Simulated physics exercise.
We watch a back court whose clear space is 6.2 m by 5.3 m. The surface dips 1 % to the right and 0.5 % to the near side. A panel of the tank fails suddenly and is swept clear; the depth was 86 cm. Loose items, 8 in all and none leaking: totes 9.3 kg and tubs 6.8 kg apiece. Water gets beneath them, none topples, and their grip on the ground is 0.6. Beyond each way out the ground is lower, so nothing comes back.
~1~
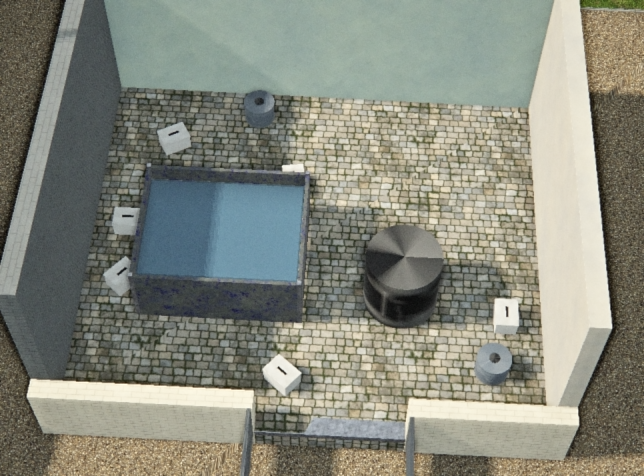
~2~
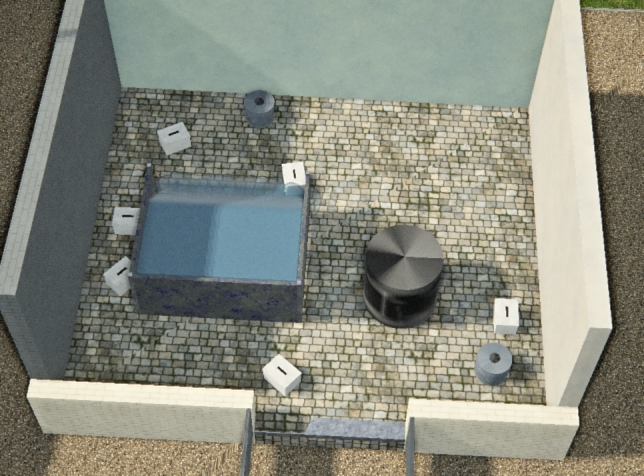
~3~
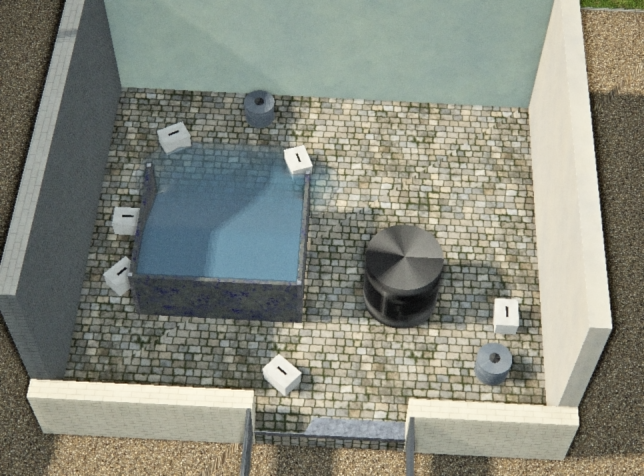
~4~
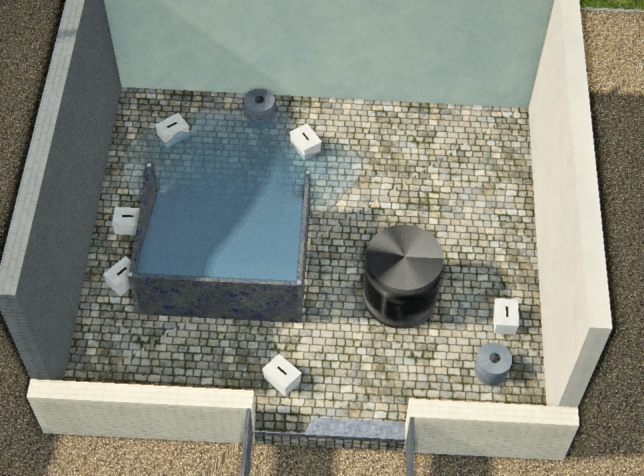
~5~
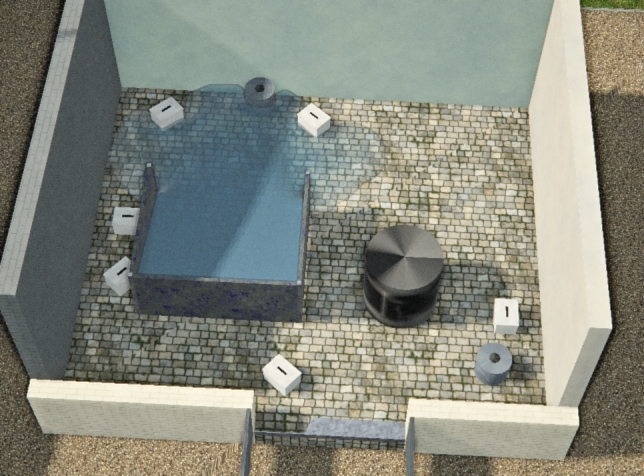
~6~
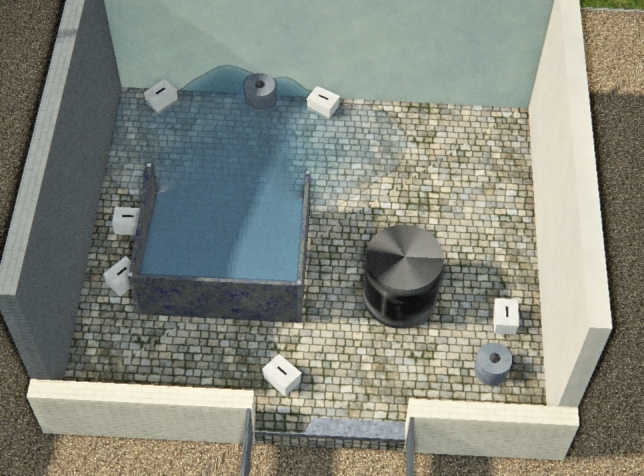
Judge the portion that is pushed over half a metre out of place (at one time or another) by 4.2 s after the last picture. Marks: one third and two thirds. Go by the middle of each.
It is at least two thirds.
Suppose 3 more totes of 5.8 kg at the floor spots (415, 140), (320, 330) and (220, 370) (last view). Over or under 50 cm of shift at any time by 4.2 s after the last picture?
In turn: Over, under, over.
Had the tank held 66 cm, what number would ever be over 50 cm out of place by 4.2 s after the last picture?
Then 6.
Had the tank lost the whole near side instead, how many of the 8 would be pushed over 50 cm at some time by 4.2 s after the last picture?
Then 7.
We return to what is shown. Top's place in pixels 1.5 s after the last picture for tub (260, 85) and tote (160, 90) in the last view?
Near (344, 116) and (136, 154).
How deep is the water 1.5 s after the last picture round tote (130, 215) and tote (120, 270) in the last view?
Roughly 2 and 0 cm.
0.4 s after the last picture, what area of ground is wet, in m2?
Roughly 13 m2.
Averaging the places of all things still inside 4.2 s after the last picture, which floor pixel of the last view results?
Around (354, 348).
Then, 0.4 s after the last picture 2 of 8 are over 50 cm from their spots; 3 afloat.
Then, 1.5 s after the last picture 3 of 8 are over 50 cm from their spots; 3 afloat.
Then, 2.8 s after the last picture 5 of 8 are over 50 cm from their spots; 4 afloat.
Then, 4.2 s after the last picture 8 of 8 are over 50 cm from their spots, and 8 have been at some point; 5 afloat.
